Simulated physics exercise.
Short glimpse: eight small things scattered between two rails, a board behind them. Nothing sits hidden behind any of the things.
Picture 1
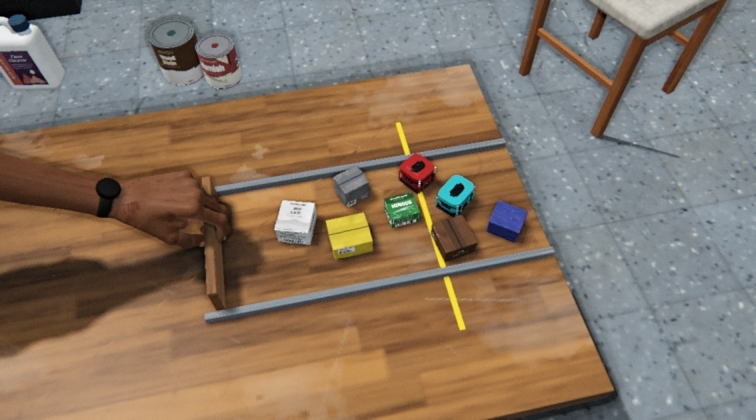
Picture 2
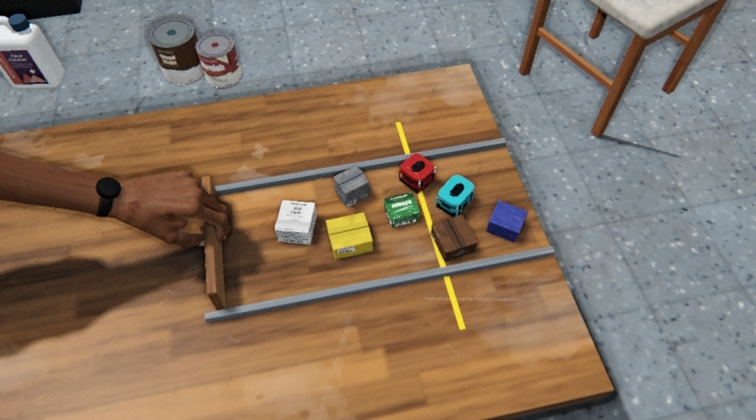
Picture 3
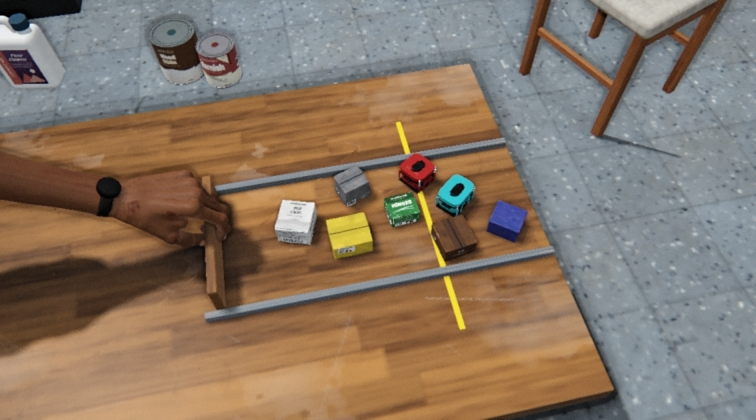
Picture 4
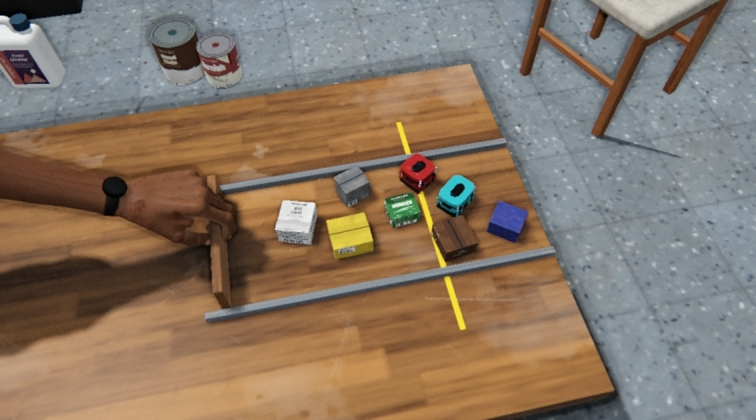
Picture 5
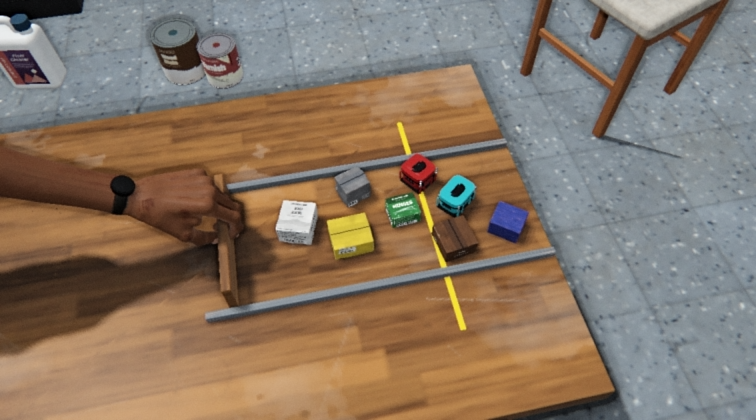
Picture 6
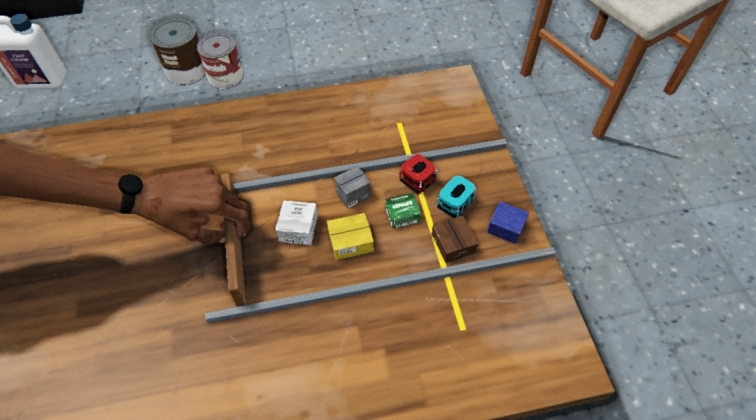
In this clip, a hand wearing a dark watch holds a wooden board upright between two grey rails on a tabletop, then slides it slightly right toward eight small, colourful objects, which stay still around a yellow tape line.
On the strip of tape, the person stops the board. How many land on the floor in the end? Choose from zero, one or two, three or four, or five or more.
In the end, zero land there.
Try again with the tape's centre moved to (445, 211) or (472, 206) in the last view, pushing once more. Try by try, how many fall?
It would be 0 and 2.
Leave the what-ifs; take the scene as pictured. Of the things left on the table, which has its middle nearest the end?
Result: Blue block.
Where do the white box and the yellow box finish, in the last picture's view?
The white box at (440, 194), the yellow box at (455, 239).
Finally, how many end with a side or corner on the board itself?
3.
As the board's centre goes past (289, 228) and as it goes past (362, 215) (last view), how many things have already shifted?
At first I count 1, and then 4.
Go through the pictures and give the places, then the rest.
In the first frame, blue block (507, 222); turquoise case (455, 196); brown box (454, 238); board (213, 241); tape (426, 214).
In the second frame, turquoise case (455, 196); board (213, 241).
In the third frame, brown box (454, 238); white box (296, 222).
In the fourth frame, blue block (507, 222); red case (418, 173).
In the fifth frame, turquoise case (456, 196); green box (403, 210).
In the sixth frame, blue block (508, 223); turquoise case (456, 197); brown box (454, 239); board (233, 238); tape (427, 214).
A little later, none off yet; blue block at rest near (508, 223); turquoise case at rest near (456, 197); brown box at rest near (454, 239).
When it is over, the number that fall off is zero.
